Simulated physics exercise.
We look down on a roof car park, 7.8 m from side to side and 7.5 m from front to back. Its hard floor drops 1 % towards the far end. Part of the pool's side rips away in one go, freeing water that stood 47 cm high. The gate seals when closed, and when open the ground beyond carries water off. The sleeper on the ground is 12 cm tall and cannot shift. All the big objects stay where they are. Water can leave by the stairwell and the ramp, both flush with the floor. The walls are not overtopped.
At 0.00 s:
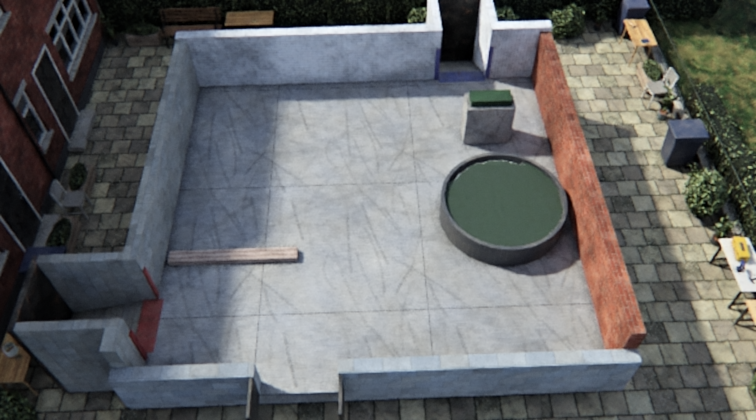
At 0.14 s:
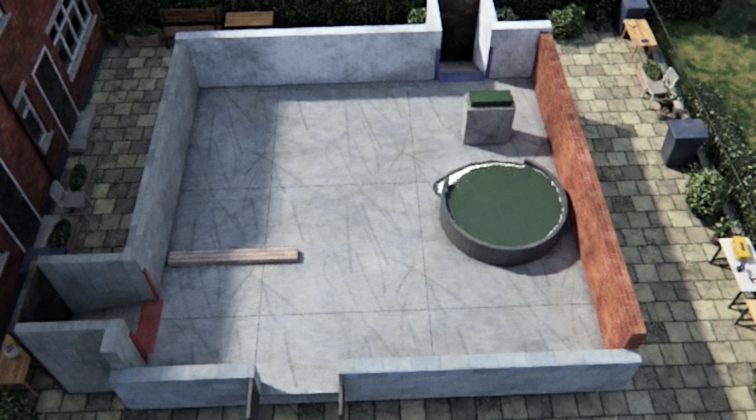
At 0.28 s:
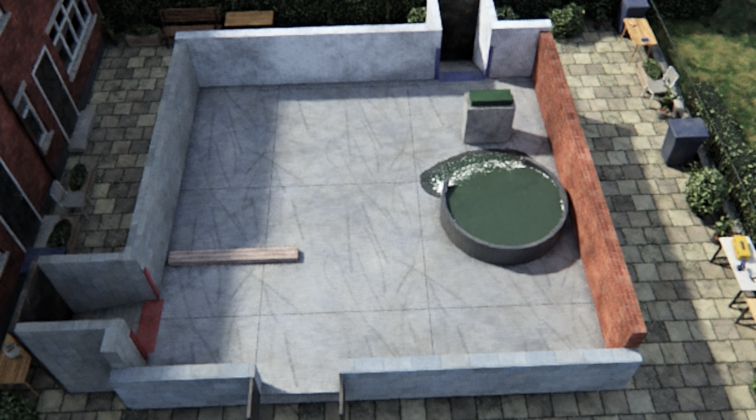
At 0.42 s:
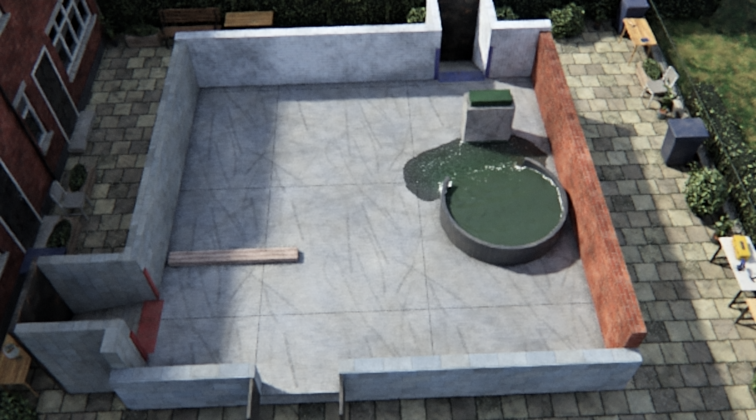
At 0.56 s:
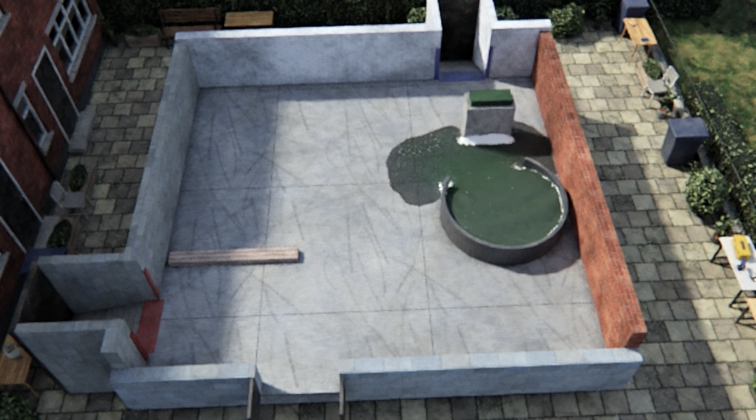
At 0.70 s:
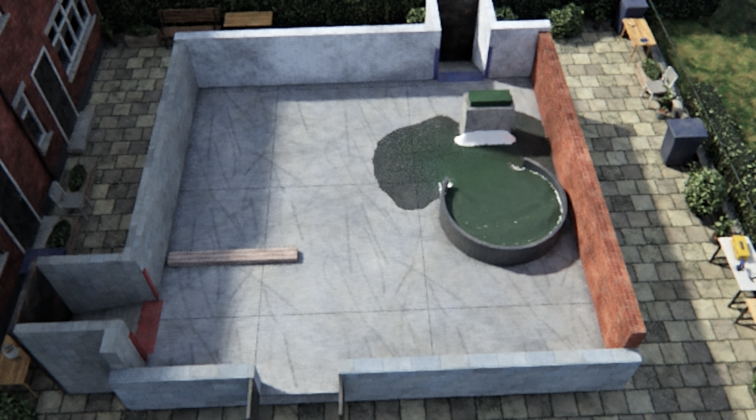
The video shows a round pool of dark green water in a walled, grey-floored yard; its far-left side opens and water pours out, spreading leftward and back across the floor and around a pale block topped with green.
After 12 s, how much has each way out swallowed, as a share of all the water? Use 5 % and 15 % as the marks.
Shares: The gate takes not even 5 %; the flight of stairs down (marked blue) takes between 5 and 15 %; the ramp down (marked red) takes under 5 %.
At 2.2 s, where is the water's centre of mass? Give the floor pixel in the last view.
Near (463, 163).
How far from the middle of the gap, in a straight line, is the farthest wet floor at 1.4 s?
About 3.6 m.
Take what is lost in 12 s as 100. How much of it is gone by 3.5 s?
About 15 per cent.
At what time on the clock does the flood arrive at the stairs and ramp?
Arrival: Stairs 2.2 s, ramp not in the 12 s.
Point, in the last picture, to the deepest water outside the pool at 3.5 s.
Near (199, 89).
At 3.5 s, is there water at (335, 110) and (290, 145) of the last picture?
In that order: Flooded, flooded.
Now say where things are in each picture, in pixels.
The first frame shows still water, 47 cm deep, in the pool at (503, 201).
In the second frame, water pours out at (479, 170) and has run 1.0 m, to (439, 192); deepest outside 22 cm, 47 cm at the pool's back.
In the third frame, water pours out at (479, 171) and has run 1.2 m, to (529, 162); deepest outside 22 cm, 47 cm at the pool's back.
In the fourth frame, the front is at (539, 155), 1.4 m from the gap at (479, 171); 2.6 m2 of floor is under water; 47 cm left at the back of the pool.
In the fifth frame, water pours out at (479, 171) and has run 1.8 m, to (397, 150); deepest outside 30 cm, 46 cm at the pool's back.
In the sixth frame, water pours out at (478, 172) and has run 2.1 m, to (387, 141); deepest outside 43 cm, 42 cm at the pool's back.
After 1.4 s water covers 20 % of the floor and is deepest (37 cm) near (480, 145); gone so far, the gate 0 %, the flight of stairs down (marked blue) 0 %, the ramp down (marked red) 0 %.
After 2.2 s water covers 25 % of the floor and is deepest (30 cm) near (480, 145); gone so far, the gate 0 %, the flight of stairs down (marked blue) 0 %, the ramp down (marked red) 0 %.
After 3.5 s water covers 40 % of the floor and is deepest (23 cm) near (199, 89); gone so far, the gate 0 %, the flight of stairs down (marked blue) 1 %, the ramp down (marked red) 0 %.
After 7.0 s water covers 50 % of the floor and is deepest (12 cm) near (267, 107); gone so far, the gate 0 %, the flight of stairs down (marked blue) 5 %, the ramp down (marked red) 0 %.
After 12.0 s water covers 65 % of the floor and is deepest (8 cm) near (197, 99); gone so far, the gate 0 %, the flight of stairs down (marked blue) 8 %, the ramp down (marked red) 0 %.
